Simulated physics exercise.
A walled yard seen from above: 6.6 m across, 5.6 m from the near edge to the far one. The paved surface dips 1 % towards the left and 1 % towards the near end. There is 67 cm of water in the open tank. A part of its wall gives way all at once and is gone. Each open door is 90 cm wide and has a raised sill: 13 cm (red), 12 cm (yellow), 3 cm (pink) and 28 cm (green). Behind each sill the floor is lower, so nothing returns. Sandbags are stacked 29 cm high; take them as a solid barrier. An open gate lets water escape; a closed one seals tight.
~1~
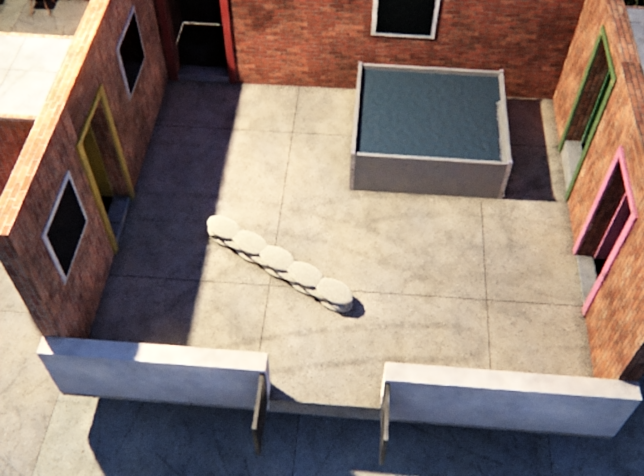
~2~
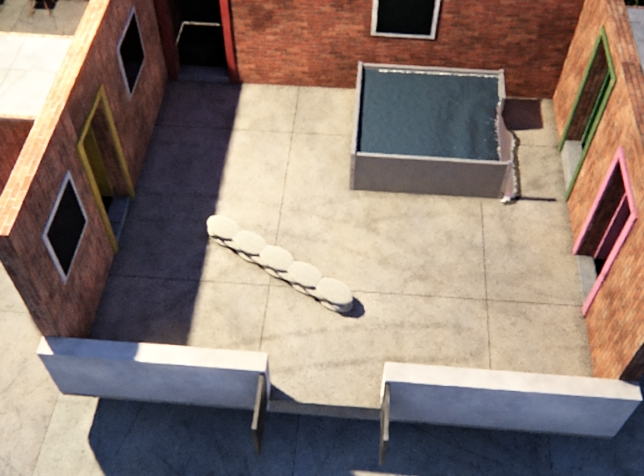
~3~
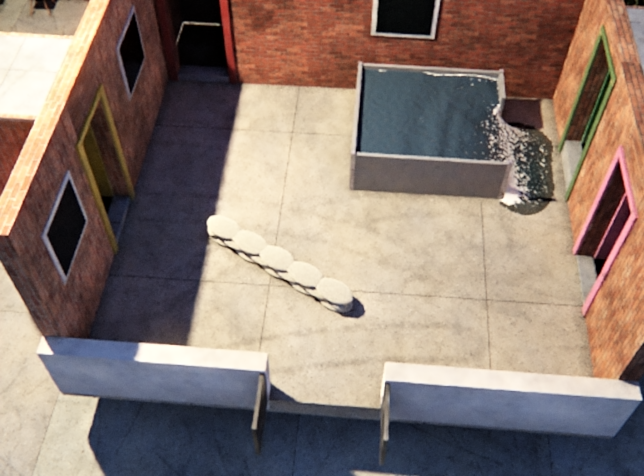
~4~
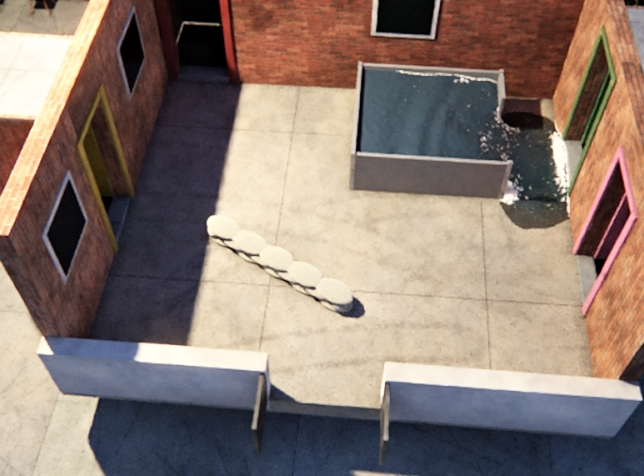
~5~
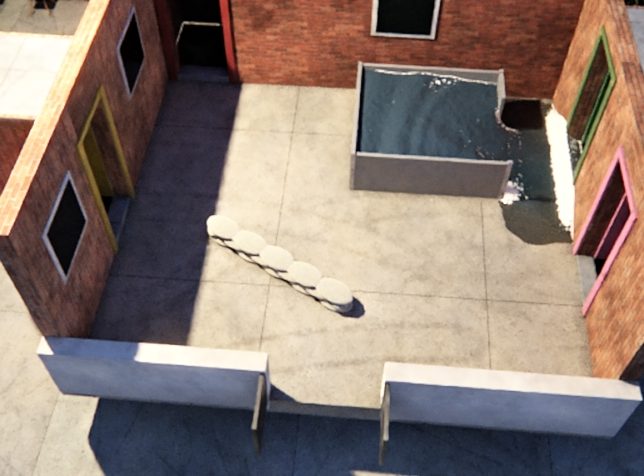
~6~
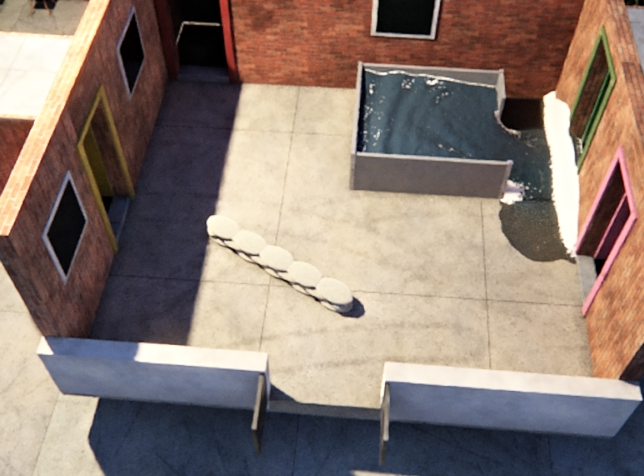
Water sits still in an open tank in a brick-walled yard until the tank's right side gives way and it pours through the gap. It surges across the paving to the right-hand wall, foaming white by the green door, then spreads along that wall towards the pink-framed opening, while the sandbags stay dry.
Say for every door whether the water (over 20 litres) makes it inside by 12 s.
The water let in: At the red door it keeps below the limit; at the yellow door it stays under the limit; at the pink door it passes the limit; at the green door it goes over the limit.
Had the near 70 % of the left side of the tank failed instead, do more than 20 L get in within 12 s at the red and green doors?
Then: Red past it, green below.
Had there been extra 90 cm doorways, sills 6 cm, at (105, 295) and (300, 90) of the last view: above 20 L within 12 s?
In turn: Past it, below.
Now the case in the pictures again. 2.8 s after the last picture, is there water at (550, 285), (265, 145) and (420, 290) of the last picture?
In that order: Flooded, not reached, under water.
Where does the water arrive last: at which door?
Last comes the yellow one.
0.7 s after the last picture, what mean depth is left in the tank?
Roughly 44 cm on average.
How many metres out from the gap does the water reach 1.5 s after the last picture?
About 4.2 m.
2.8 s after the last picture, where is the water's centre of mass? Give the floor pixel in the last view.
Around (450, 187).
Then, 0.7 s after the last picture water covers 15 % of the floor and is deepest (48 cm) near (558, 179); red door not reached, yellow door not reached, pink door 10 cm at the sill, 1 L in, green door 50 cm at the sill, 83 L in.
Then, 1.5 s after the last picture water covers 30 % of the floor and is deepest (42 cm) near (558, 179); red door not reached, yellow door not reached, pink door 10 cm at the sill, 15 L in, green door 43 cm at the sill, 171 L in.
Then, 2.8 s after the last picture water covers 50 % of the floor and is deepest (28 cm) near (505, 104); red door 3 cm at the sill, 0 L in, yellow door not reached, pink door 8 cm at the sill, 39 L in, green door 26 cm at the sill, 210 L in.
Then, 6.3 s after the last picture water covers 80 % of the floor and is deepest (17 cm) near (88, 343); red door 5 cm at the sill, 0 L in, yellow door 11 cm at the sill, 0 L in, pink door 5 cm at the sill, 67 L in, green door 16 cm at the sill, 211 L in.
Then, 11.3 s after the last picture water covers 95 % of the floor and is deepest (14 cm) near (80, 368); red door 7 cm at the sill, 0 L in, yellow door 9 cm at the sill, 1 L in, pink door 3 cm at the sill, 77 L in, green door 9 cm at the sill, 211 L in.
